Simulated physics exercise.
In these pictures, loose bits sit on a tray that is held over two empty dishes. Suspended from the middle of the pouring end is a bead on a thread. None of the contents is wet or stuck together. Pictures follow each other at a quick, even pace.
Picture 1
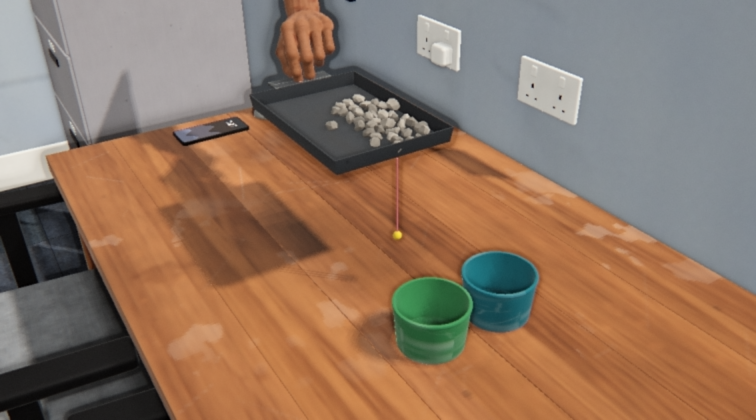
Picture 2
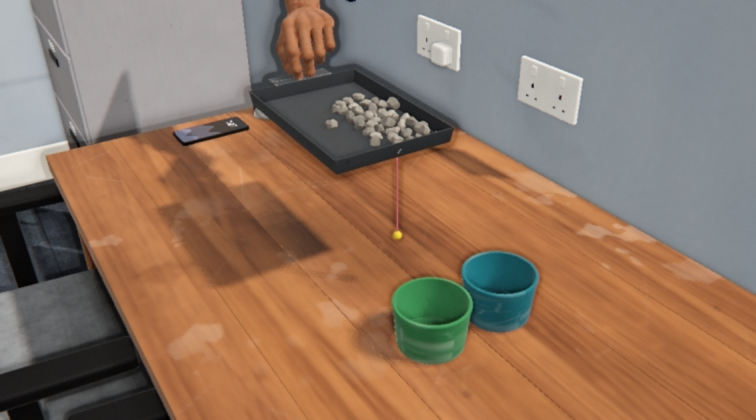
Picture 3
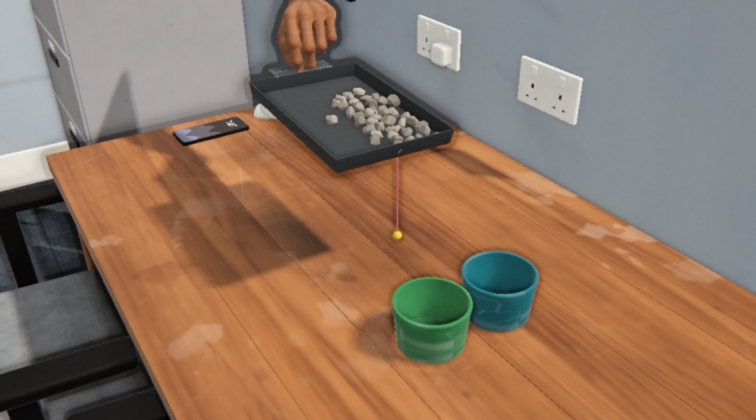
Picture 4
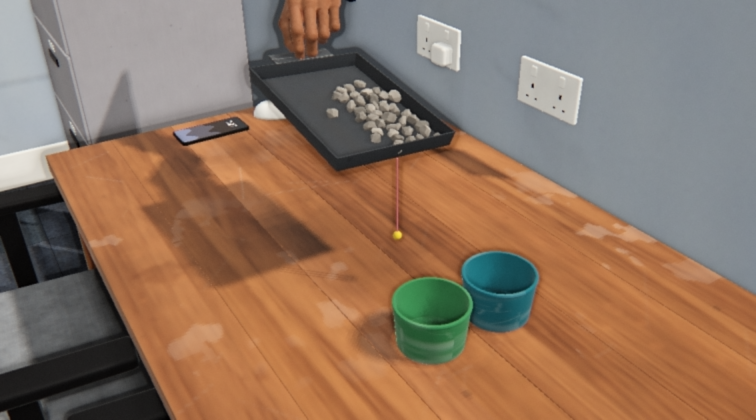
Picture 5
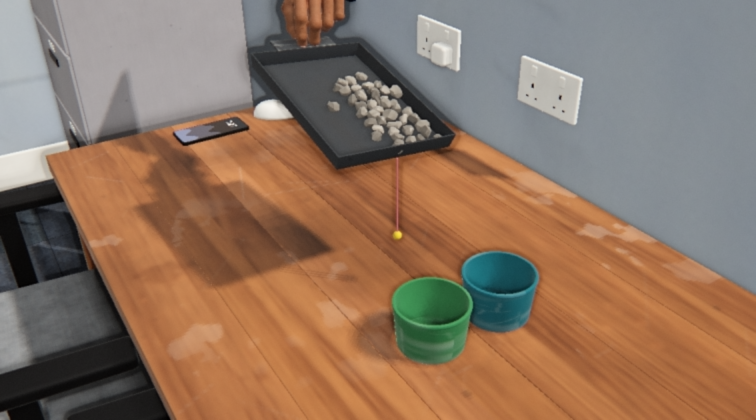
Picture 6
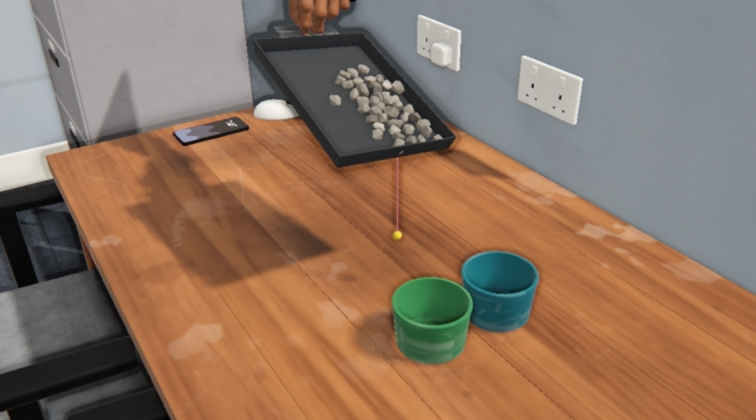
A hand at the top grips the far end of a dark tray of grey gravel above a wooden table, seen from a raised angle beside a blue-grey wall with white sockets. A yellow bead hangs on a thread from the tray's near end, behind green and blue dishes, with a phone at left. The hand gradually raises the far end, tilting the tray slightly toward its right corner, while the gravel barely shifts and the camera stays still.
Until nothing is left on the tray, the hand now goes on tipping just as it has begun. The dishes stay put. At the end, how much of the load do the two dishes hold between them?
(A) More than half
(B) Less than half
Option B: Less than half.
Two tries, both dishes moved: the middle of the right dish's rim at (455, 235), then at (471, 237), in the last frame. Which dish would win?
Result, try one: The dish further right; try two: The dish further right.
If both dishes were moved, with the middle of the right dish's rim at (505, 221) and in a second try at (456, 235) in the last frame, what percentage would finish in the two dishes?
In order, 90 % and 80 %.
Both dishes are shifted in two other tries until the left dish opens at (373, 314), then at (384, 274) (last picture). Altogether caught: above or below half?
For the two tries in order: Not as much as half, exceeding half.
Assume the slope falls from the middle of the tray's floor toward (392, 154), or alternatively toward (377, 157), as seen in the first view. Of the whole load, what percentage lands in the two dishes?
Respectively 10 and 10 in a hundred.
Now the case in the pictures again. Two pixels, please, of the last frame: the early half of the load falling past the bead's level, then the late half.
The opening part goes through (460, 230); what follows goes through (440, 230).
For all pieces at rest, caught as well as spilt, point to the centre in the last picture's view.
Close to (464, 277) in the last picture.
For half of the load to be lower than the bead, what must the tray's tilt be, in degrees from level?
Tilt: Around 110 degrees.
Shortly afterwards, tray tipped steeply; all but a few on the tray; only a few in the air.
Next, tray tipped past a quarter turn; near half on the tray; a little outside both; near half in the air.
Some moments later, tray tipped past a quarter turn; the whole lot outside both.
In the end, tray tipped past a quarter turn; none at all in the left dish; none at all in the right dish; the whole lot outside both.
